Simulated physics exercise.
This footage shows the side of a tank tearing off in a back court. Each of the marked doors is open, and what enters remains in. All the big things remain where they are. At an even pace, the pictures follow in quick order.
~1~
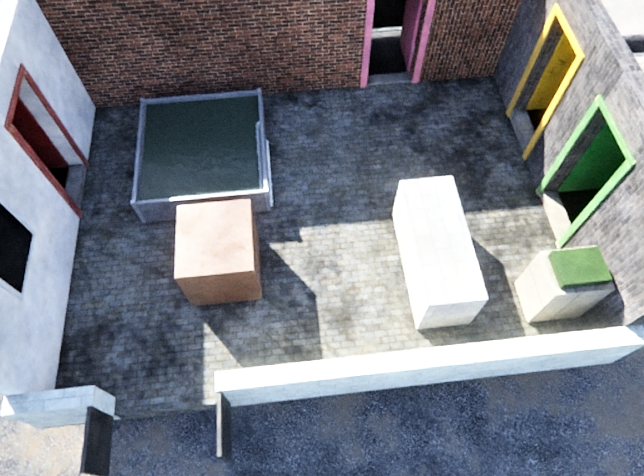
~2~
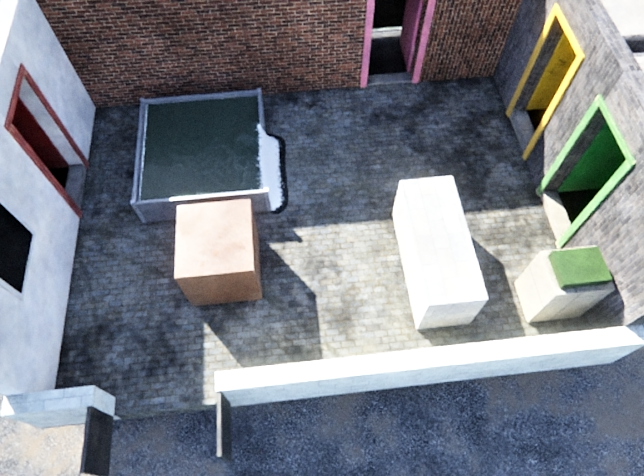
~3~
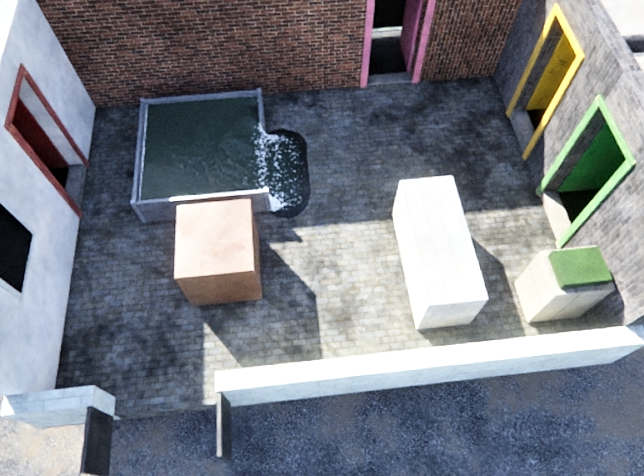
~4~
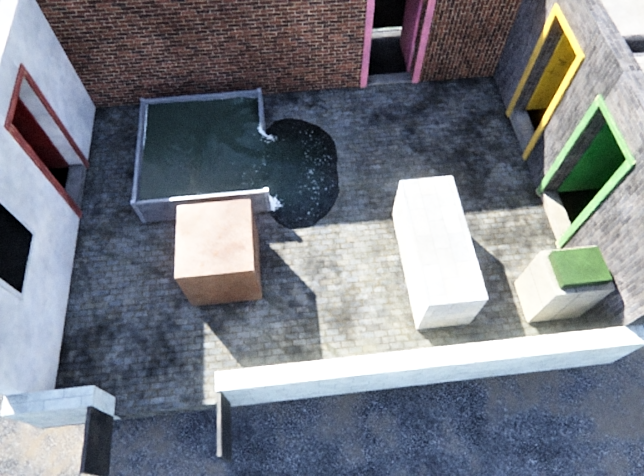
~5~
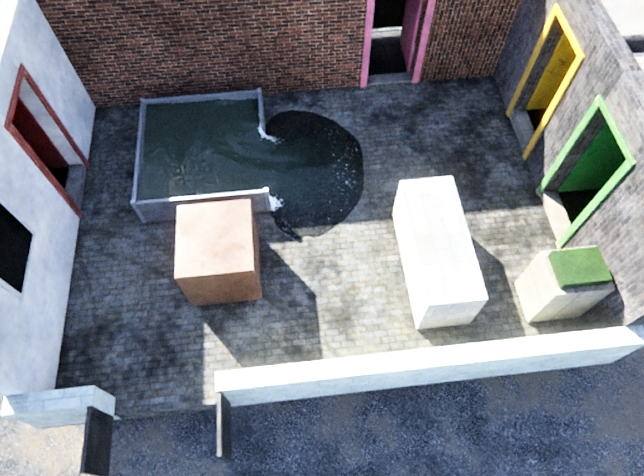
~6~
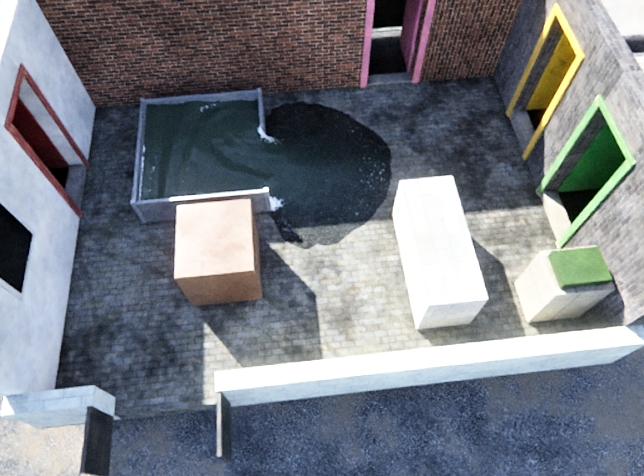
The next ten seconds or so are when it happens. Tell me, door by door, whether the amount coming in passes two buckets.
At the pink door it passes two buckets; at the green door it stays within two buckets; at the red door it stays within two buckets; at the yellow door it stays within two buckets.
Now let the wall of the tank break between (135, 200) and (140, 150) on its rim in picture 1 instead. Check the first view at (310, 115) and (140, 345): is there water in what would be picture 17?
Taking the two points in order, the first is left dry and the second is waterlogged.
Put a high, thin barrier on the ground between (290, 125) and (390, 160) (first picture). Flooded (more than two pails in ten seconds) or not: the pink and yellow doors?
Briefly: Pink door stays shy of it; yellow door stays shy of it.
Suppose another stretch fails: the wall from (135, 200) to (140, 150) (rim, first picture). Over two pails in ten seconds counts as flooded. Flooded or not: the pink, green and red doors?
Pink falls short, green falls short, red exceeds the limit.
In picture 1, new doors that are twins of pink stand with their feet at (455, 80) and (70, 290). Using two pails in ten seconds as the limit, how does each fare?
Order as asked: Gets beyond it, remains below.
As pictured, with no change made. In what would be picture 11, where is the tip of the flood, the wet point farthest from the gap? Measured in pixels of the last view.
I'd go with roughly (498, 159).
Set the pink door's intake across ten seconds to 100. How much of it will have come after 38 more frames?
Estimate: Roughly 45 %.
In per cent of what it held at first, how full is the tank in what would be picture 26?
Roughly 36 percent.
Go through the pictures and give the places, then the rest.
The first picture shows still water in the tank at (202, 146).
In the second picture, water pours out at (264, 166) and has run to (275, 138).
In the third picture, water pours out at (264, 168) and has run to (292, 213).
In the fourth picture, water pours out at (264, 168) and has run to (317, 132).
In the fifth picture, water pours out at (264, 168) and has run to (357, 149).
In the sixth picture, the front is at (384, 150), out from the gap at (264, 168).
A moment on, water covers 30 % of the floor; the pink door not reached, the green door not reached, the red door not reached, the yellow door not reached.
Next, water covers 40 % of the floor; the pink door wet at the sill, nothing in, the green door wet at the sill, nothing in, the red door not reached, the yellow door wet at the sill, nothing in.
Then, water covers 50 % of the floor; the pink door under two buckets in, the green door under two buckets in, the red door not reached, the yellow door wet at the sill, nothing in.
Later, water covers 65 % of the floor; the pink door over two buckets in, the green door under two buckets in, the red door not reached, the yellow door wet at the sill, nothing in.
In the end, water covers 85 % of the floor; the pink door over two buckets in, the green door under two buckets in, the red door not reached, the yellow door wet at the sill, nothing in.
